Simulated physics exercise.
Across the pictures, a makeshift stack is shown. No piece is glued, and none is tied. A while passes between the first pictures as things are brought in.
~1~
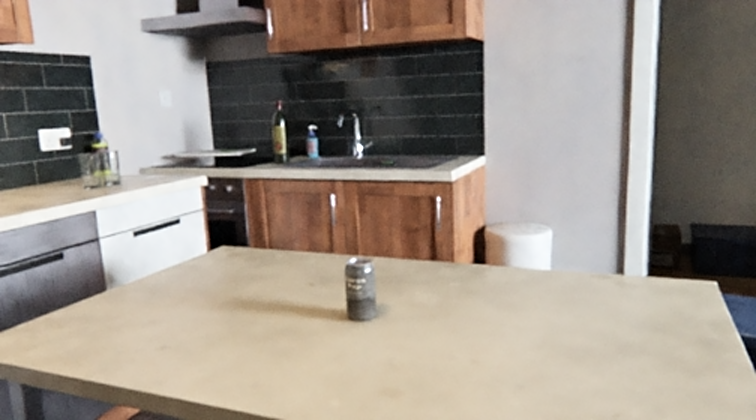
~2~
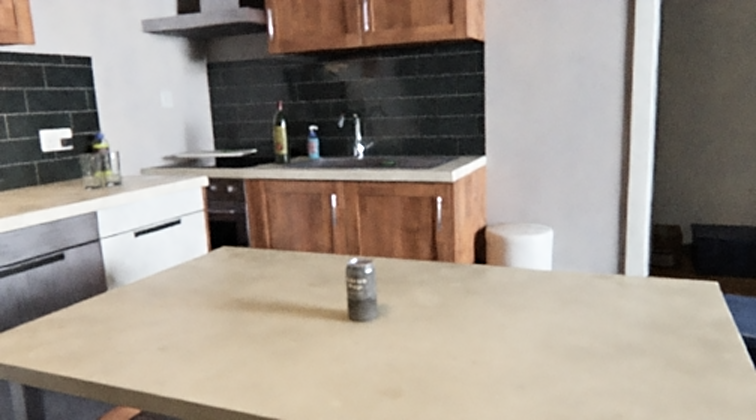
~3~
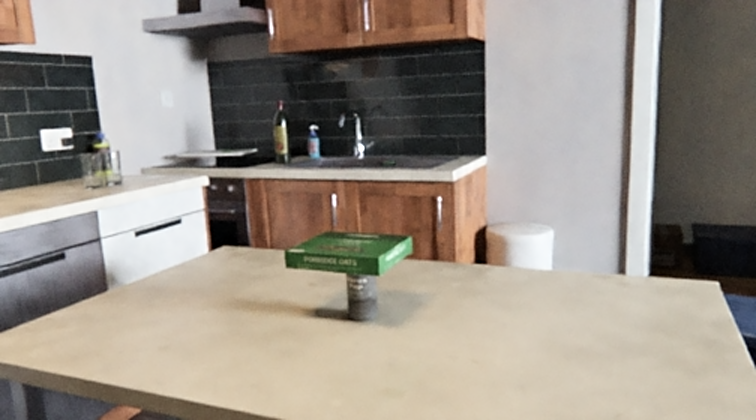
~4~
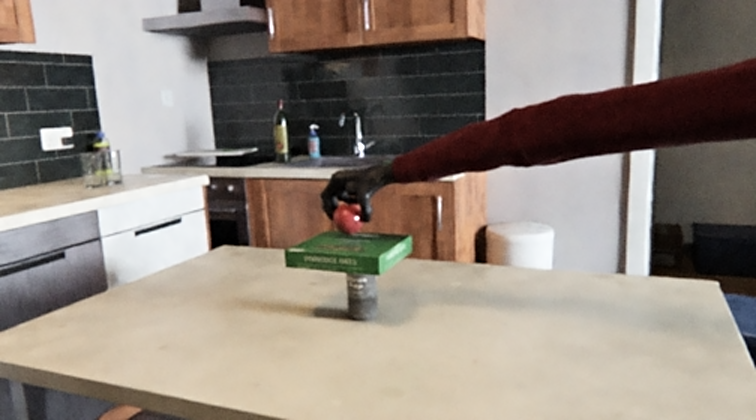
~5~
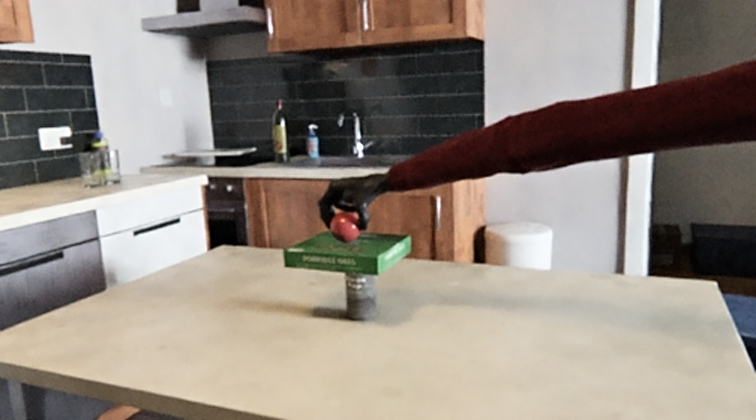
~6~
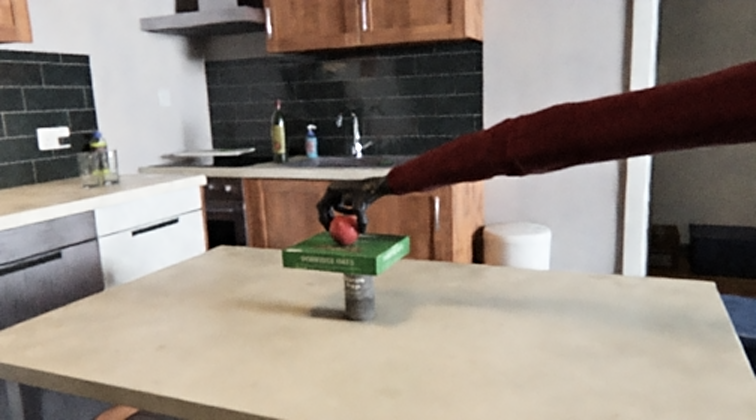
Green box appearing on a grey can on a table, then a gloved hand lowering a red tomato onto the box.
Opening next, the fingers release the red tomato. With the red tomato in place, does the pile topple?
No - in the end it turns out fine, really.
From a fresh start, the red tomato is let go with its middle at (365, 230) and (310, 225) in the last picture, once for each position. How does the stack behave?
Well, the first time the stack stays put, and the second time it comes down.
Then, 0.30 s later than the last frame, all is still.
Then, 0.70 s later than the last frame, red tomato resting near (344, 230).
When it is over, all 3 as before. End places, in pixels of the last picture, red tomato near (344, 230). The stack keeps its balance.
